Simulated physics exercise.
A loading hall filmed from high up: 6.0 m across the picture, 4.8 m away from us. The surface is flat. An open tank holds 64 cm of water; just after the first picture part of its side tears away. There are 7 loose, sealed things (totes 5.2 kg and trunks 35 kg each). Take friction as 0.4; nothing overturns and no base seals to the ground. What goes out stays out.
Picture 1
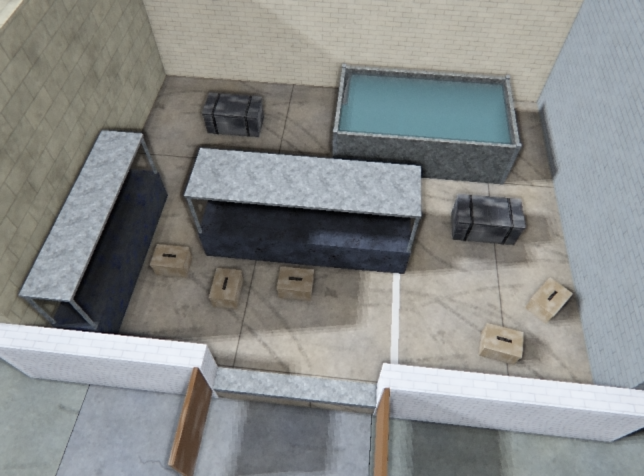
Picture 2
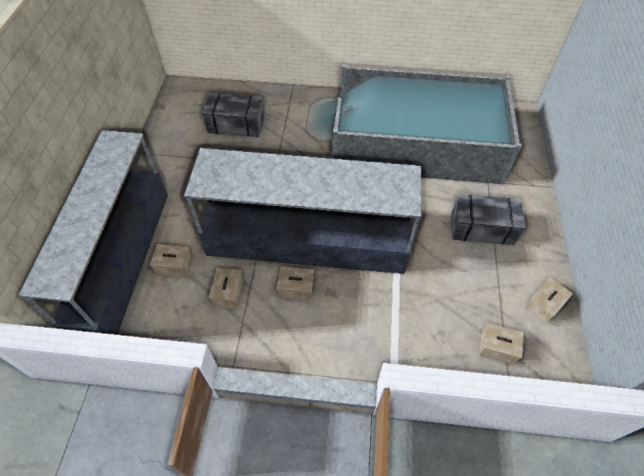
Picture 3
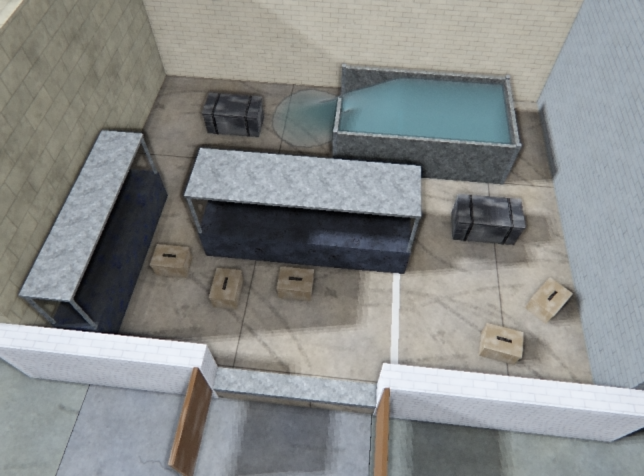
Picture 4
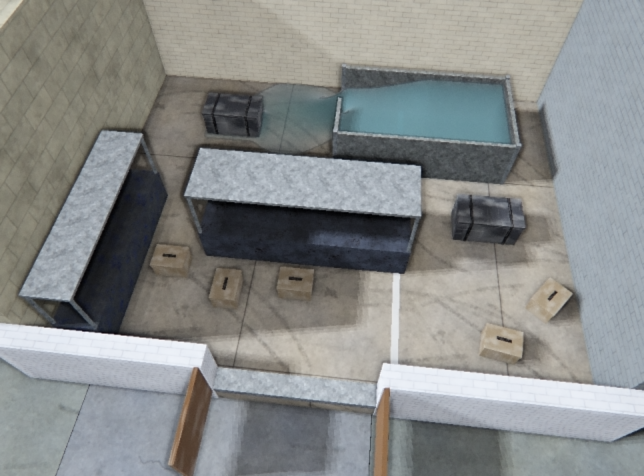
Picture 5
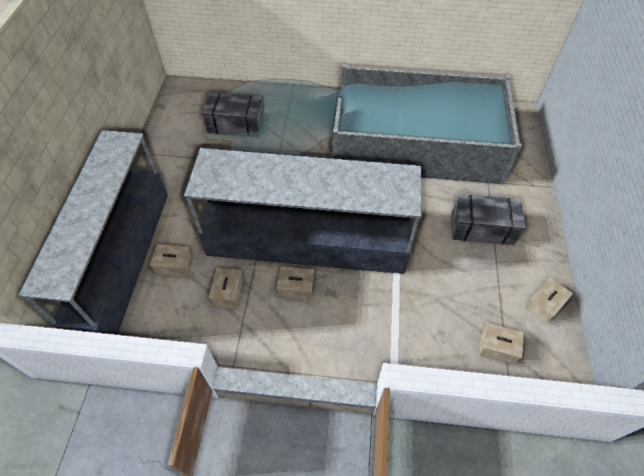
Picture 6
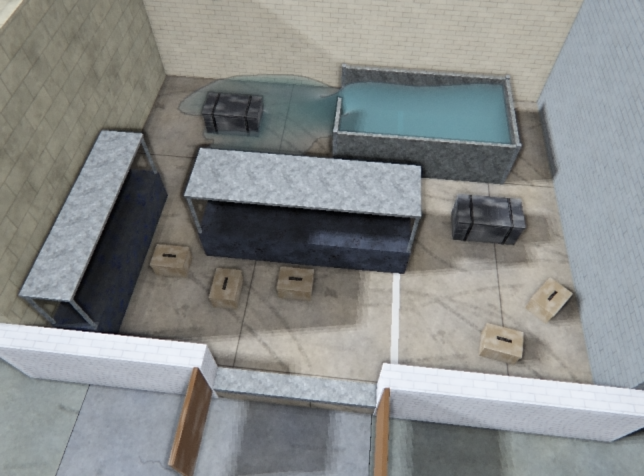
A grey stone-sided tank of blue-green water stands against the pale back wall of a walled hall, seen from high above. Two long grey-topped counters stand left and centre, with two dark strapped trunks and five small tan boxes on the brown floor. Water pours from the tank's left end, spreading leftward in a thin sheet around the back trunk, while everything else and the camera stay still.
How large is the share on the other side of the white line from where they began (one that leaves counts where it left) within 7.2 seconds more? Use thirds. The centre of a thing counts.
That comes to under a third.
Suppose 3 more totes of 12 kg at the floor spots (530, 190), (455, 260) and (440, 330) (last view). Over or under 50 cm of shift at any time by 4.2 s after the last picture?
In turn: Less, short of it, less.
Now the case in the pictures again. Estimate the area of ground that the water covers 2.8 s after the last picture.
Some 14 m2.
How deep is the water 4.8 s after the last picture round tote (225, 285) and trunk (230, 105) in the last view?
About 3 and 6 cm.
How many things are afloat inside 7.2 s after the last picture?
I count 0.
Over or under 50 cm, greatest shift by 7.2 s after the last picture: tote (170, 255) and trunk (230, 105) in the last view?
In that order: More, more.
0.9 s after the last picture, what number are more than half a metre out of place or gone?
By then 0.
Then, 0.9 s after the last picture 0 of 7 are over the mark; 0 afloat.
Then, 2.8 s after the last picture 0 of 7 are over the mark; 1 afloat.
Then, 4.8 s after the last picture 0 of 7 are over the mark; 0 afloat.
Then, 7.2 s after the last picture 0 of 7 are over the mark; 0 afloat.
